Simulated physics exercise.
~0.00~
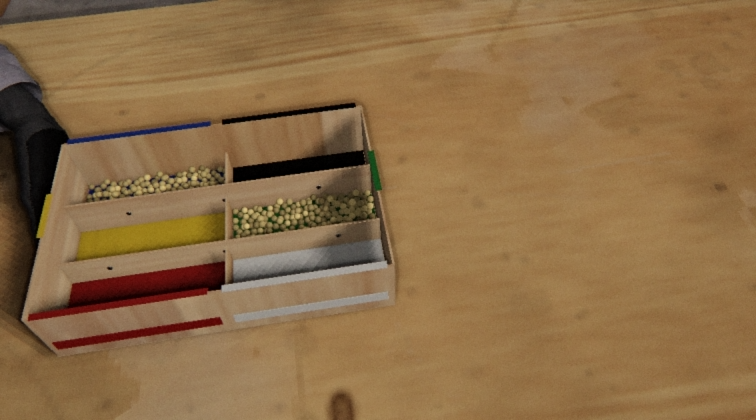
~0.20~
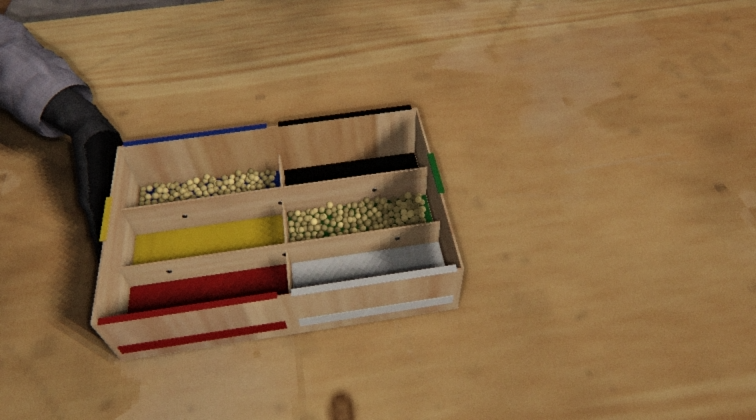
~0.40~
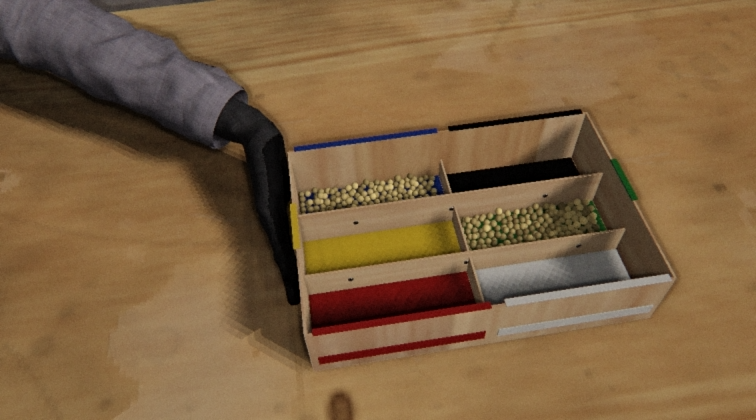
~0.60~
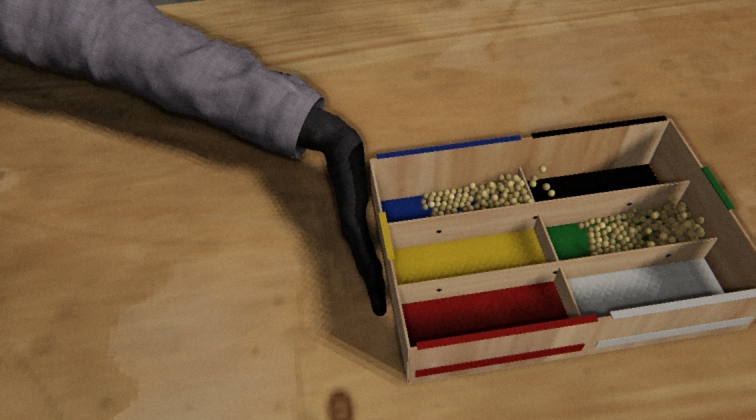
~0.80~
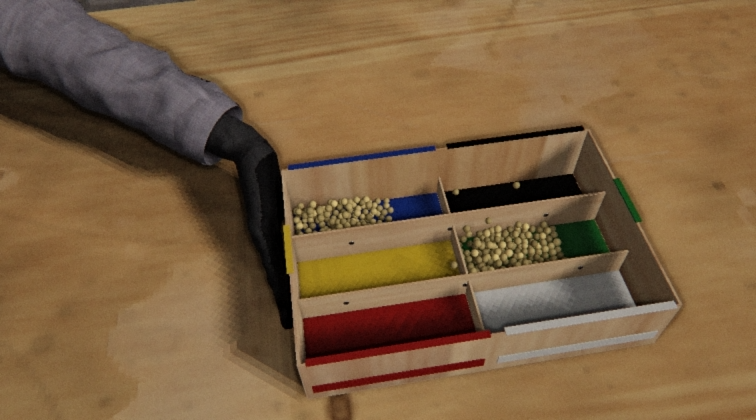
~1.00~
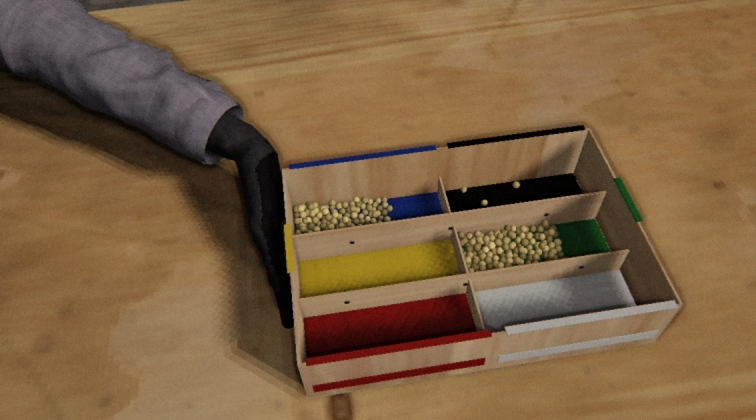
On a wooden tabletop, a gloved hand pushes a compartmented tray of pale beans to the right, then draws it partway back left, the beans shifting within the blue and green sections; it stops with a few beans in the black section.
